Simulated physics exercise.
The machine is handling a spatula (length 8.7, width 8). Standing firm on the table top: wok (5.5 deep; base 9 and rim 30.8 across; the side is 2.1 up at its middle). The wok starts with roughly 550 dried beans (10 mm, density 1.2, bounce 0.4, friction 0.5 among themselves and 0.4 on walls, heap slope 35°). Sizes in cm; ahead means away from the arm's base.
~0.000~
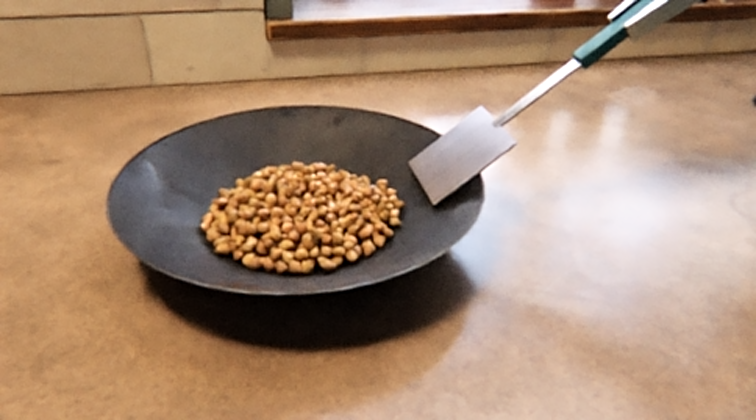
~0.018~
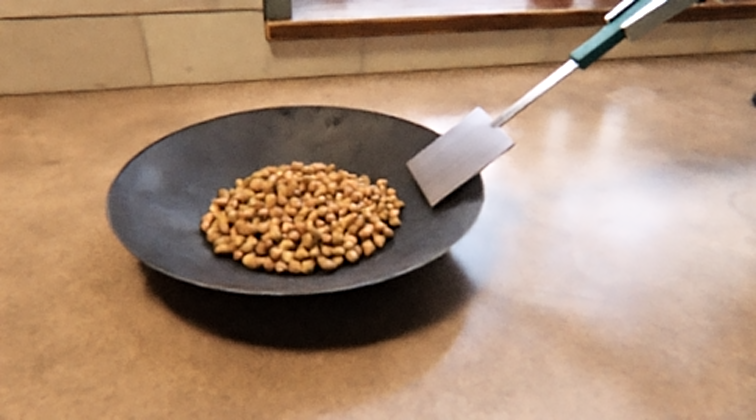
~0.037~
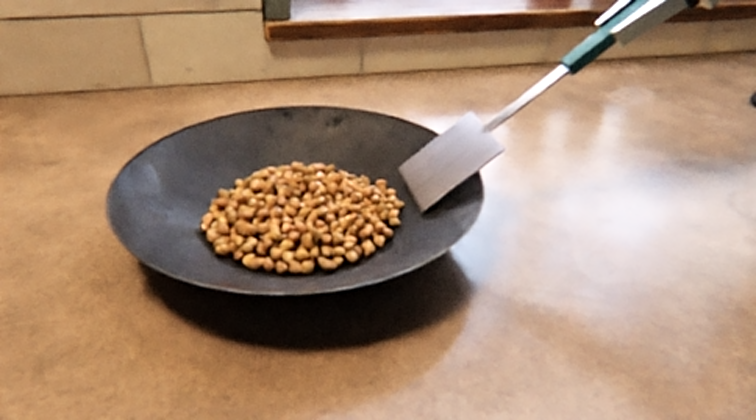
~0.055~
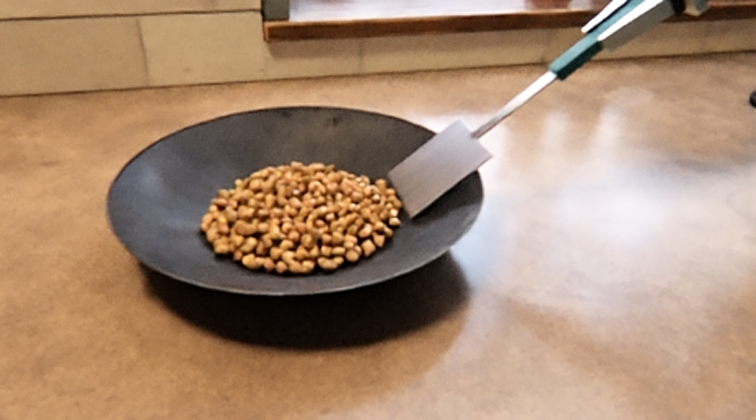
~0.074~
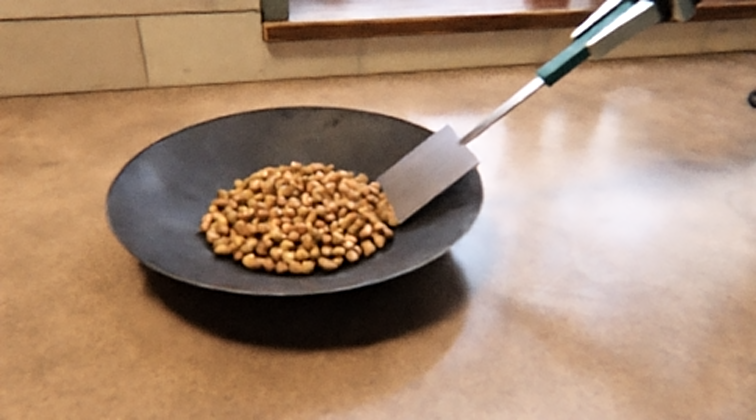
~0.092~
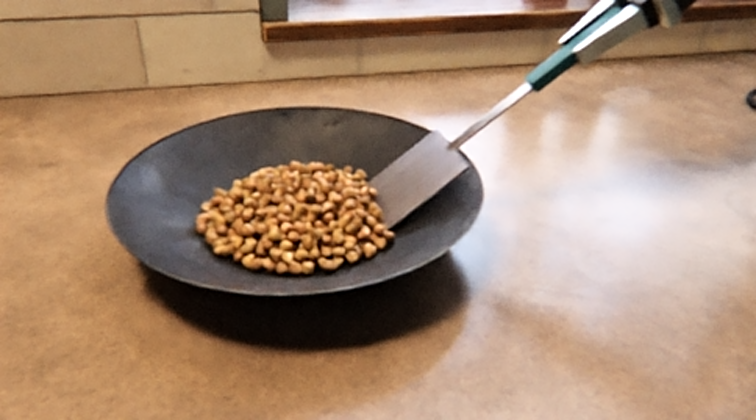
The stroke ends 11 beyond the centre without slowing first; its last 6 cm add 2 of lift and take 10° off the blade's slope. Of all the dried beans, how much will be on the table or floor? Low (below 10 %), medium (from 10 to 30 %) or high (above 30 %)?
Share on the table or floor: Medium (from 10 to 30 %).
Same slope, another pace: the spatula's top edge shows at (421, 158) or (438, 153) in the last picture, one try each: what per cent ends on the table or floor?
Some 40 and 35 per cent.
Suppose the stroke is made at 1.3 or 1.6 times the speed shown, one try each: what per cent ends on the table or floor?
About 35 and 40 per cent.
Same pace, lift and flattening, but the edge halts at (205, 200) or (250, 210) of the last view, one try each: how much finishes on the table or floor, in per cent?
Some 5 and 0 per cent.
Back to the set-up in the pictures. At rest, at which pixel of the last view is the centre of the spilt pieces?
Around (68, 258).
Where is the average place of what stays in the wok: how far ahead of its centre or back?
Roughly 5.5 cm ahead.
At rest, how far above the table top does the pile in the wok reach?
About 6.5 cm.
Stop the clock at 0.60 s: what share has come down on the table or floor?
About 15 per cent.
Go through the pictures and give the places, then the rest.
The first picture shows spatula top edge at (498, 124), sloping 38°; upper third of the load around (300, 208), from x 205 to 400, top at y 165; 551 in the wok.
The second picture shows spatula top edge at (496, 125), sloping 38°; upper third of the load around (300, 208), from x 205 to 400, top at y 165.
The third picture shows spatula top edge at (487, 129), sloping 38°; upper third of the load around (300, 208), from x 205 to 400, top at y 165.
The fourth picture shows spatula top edge at (476, 136), sloping 38°; upper third of the load around (300, 208), from x 205 to 400, top at y 165.
The fifth picture shows spatula top edge at (464, 141), sloping 38°; upper third of the load around (300, 208), from x 205 to 395, top at y 165.
The sixth picture shows spatula top edge at (453, 147), sloping 38°; upper third of the load around (295, 206), from x 200 to 390, top at y 165; 551 in the wok.
By 0.21 s, sloping 38°, highest piece 5 above the table; 551 in the wok.
By 0.34 s, sloping 35°, highest piece 7 above the table; 550 in the wok, 1 on the blade or in flight.
By 0.60 s, sloping 28°, highest piece 7 above the table; 468 in the wok, 75 on the table or floor, 8 on the blade or in flight.
By 1.65 s, sloping 28°, highest piece 6 above the table; 466 in the wok, 85 on the table or floor.
Final count, 466 in the wok, 85 on the table or floor. That is 15 % on the table or floor.
